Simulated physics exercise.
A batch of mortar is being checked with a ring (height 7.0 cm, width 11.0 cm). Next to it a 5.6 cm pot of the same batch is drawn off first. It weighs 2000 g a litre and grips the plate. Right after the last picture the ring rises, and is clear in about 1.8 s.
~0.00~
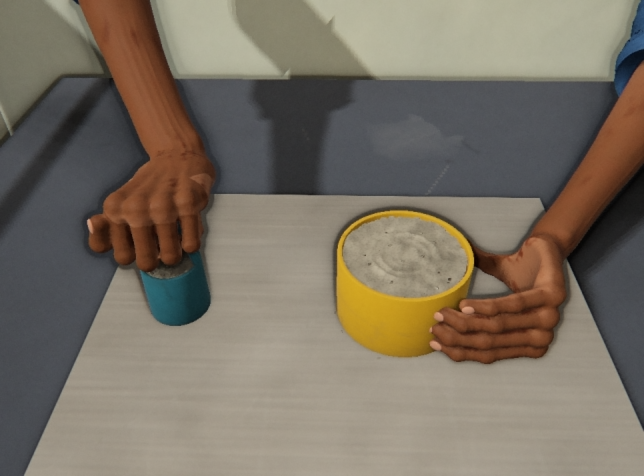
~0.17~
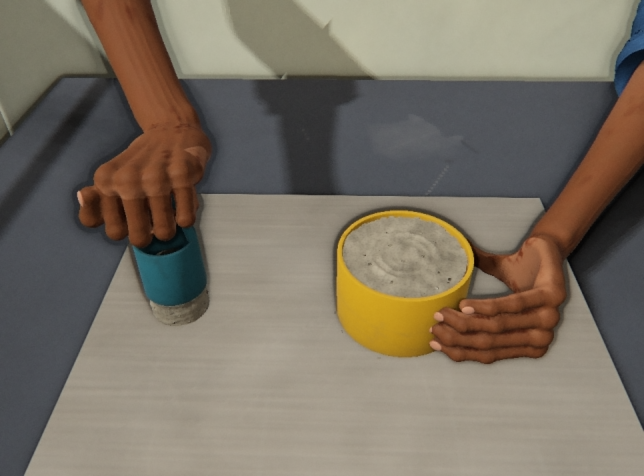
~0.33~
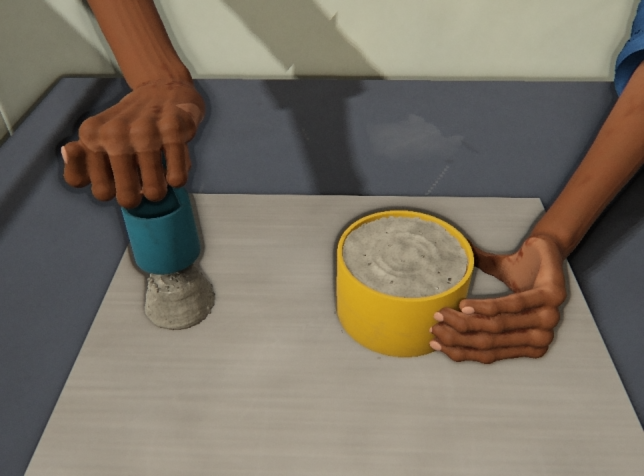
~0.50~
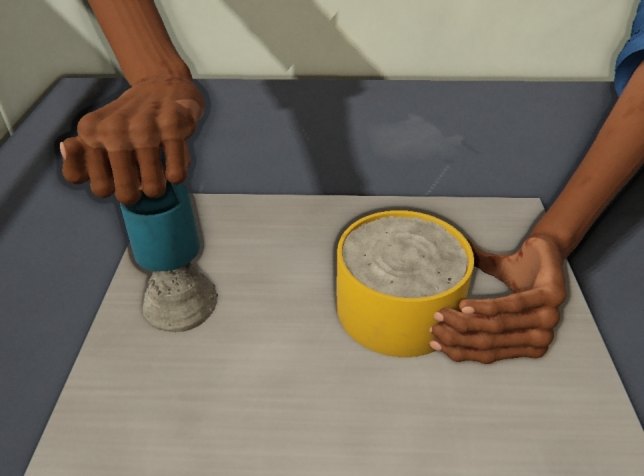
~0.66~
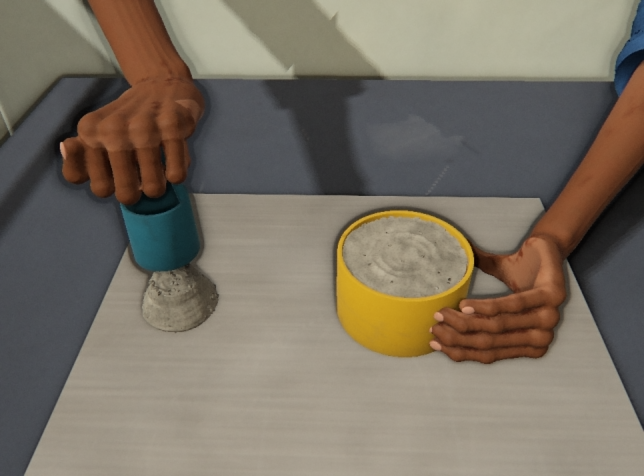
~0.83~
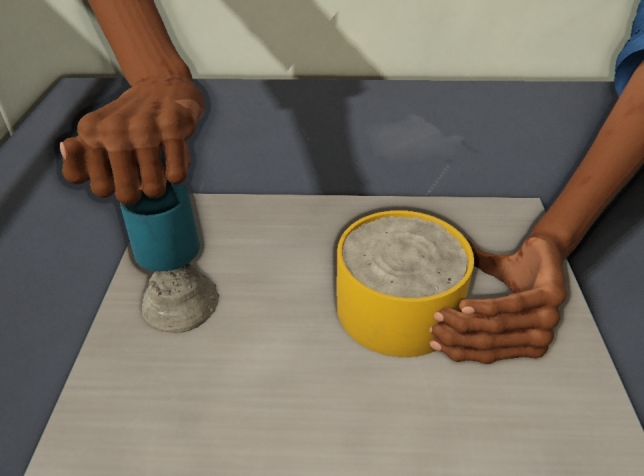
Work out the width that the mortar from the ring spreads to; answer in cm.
Some 16.9 cm.
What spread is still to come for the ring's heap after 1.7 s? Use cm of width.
Near 1.5 centimetres.
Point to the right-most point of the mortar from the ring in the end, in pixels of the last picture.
Near (489, 319).
By 1.3 s, the ring is up 1.8 cm; the mortar has come down 0.2 cm to 6.8 cm and is 12 cm wide.
By 1.7 s, the ring is up 4.2 cm; the mortar has come down 1.8 cm to 5.2 cm and is 15 cm wide.
By 2.2 s, the ring is up 7.2 cm; the mortar has come down 2.5 cm to 4.5 cm and is 17 cm wide.
By 2.7 s, the ring is clear; the mortar has come down 2.6 cm to 4.4 cm and is 17 cm wide.
By 3.0 s, at rest, the ring is clear; the mortar has come down 2.6 cm to 4.4 cm and is 17 cm wide.
